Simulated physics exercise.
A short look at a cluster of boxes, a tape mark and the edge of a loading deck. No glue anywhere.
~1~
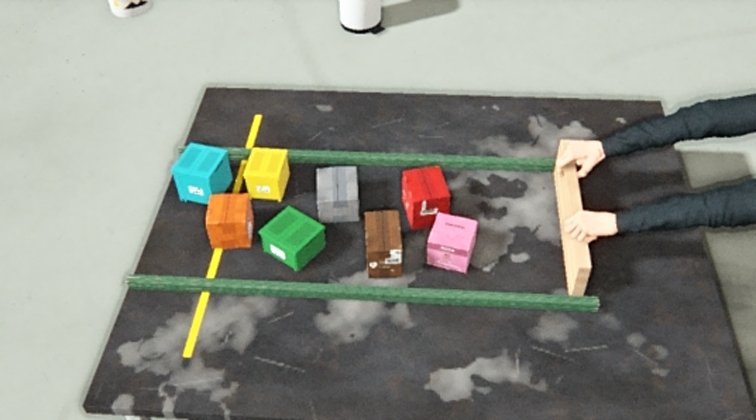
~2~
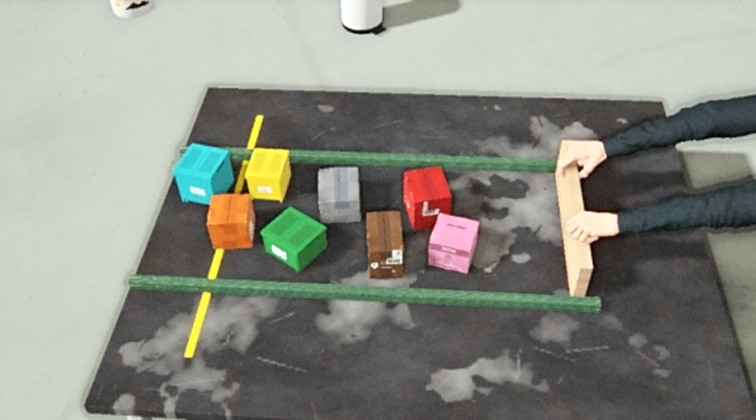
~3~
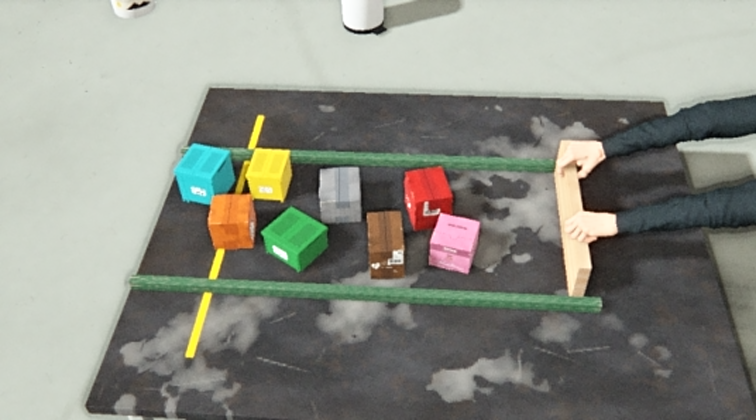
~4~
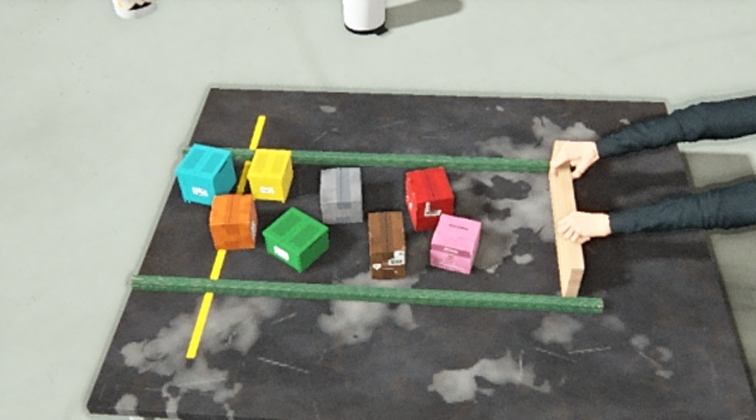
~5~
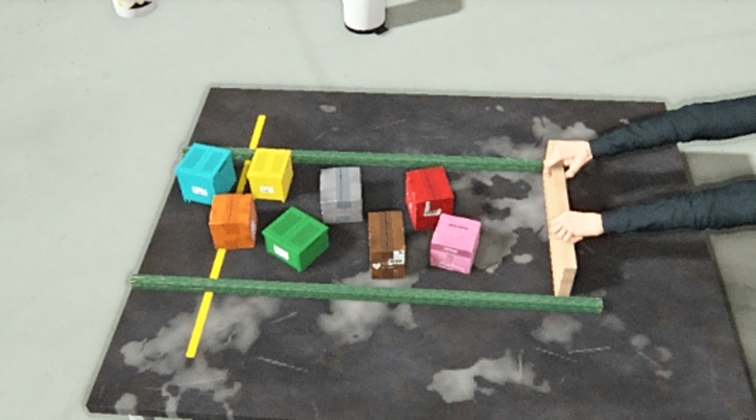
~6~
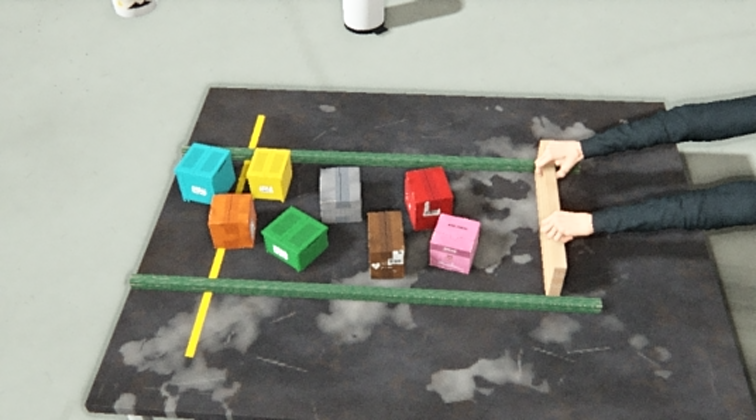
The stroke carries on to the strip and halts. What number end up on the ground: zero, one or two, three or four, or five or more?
The number that fall off is three or four.
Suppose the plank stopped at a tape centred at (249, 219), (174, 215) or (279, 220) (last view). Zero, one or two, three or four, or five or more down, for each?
The falls would be three or four; five or over; either one or two.
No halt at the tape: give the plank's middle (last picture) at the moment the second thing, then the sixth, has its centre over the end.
At (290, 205) for the second, at (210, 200) for the sixth.
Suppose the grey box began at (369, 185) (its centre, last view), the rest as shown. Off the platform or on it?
It holds on.
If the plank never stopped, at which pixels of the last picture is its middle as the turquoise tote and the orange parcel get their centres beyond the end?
Near (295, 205) and (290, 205).
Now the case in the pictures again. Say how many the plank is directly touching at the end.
It touches 2.
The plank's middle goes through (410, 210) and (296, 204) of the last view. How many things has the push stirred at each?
At the one place 3, at the other 8.
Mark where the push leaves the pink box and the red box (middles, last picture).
The pink box stops around (201, 234); the red box around (215, 187).
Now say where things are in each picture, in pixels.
Turquoise tote (204, 175); orange parcel (230, 221); yellow tote (268, 175); plank (571, 216); tape (228, 218), in the first picture.
Orange parcel (232, 222); plank (572, 216), in the second picture.
Yellow tote (270, 175); green tote (296, 239), in the third picture.
Turquoise tote (207, 177); grey box (342, 196), in the fourth picture.
Orange parcel (234, 221); red box (429, 199), in the fifth picture.
Turquoise tote (207, 176); orange parcel (233, 221); yellow tote (271, 175); plank (549, 216); tape (231, 218), in the sixth picture.
Soon after, none off yet; turquoise tote at rest near (207, 176); orange parcel at rest near (233, 221); yellow tote at rest near (271, 175).
After that, none off yet; turquoise tote at rest near (207, 176); orange parcel displaced a little near (224, 221); yellow tote at rest near (271, 175).
And then, none off yet; turquoise tote displaced about its own width near (164, 176); orange parcel displaced well along near (152, 216); yellow tote displaced well along near (205, 172).
In the end, the number that fall off is three or four; gone, green tote, yellow tote, orange parcel and turquoise tote.
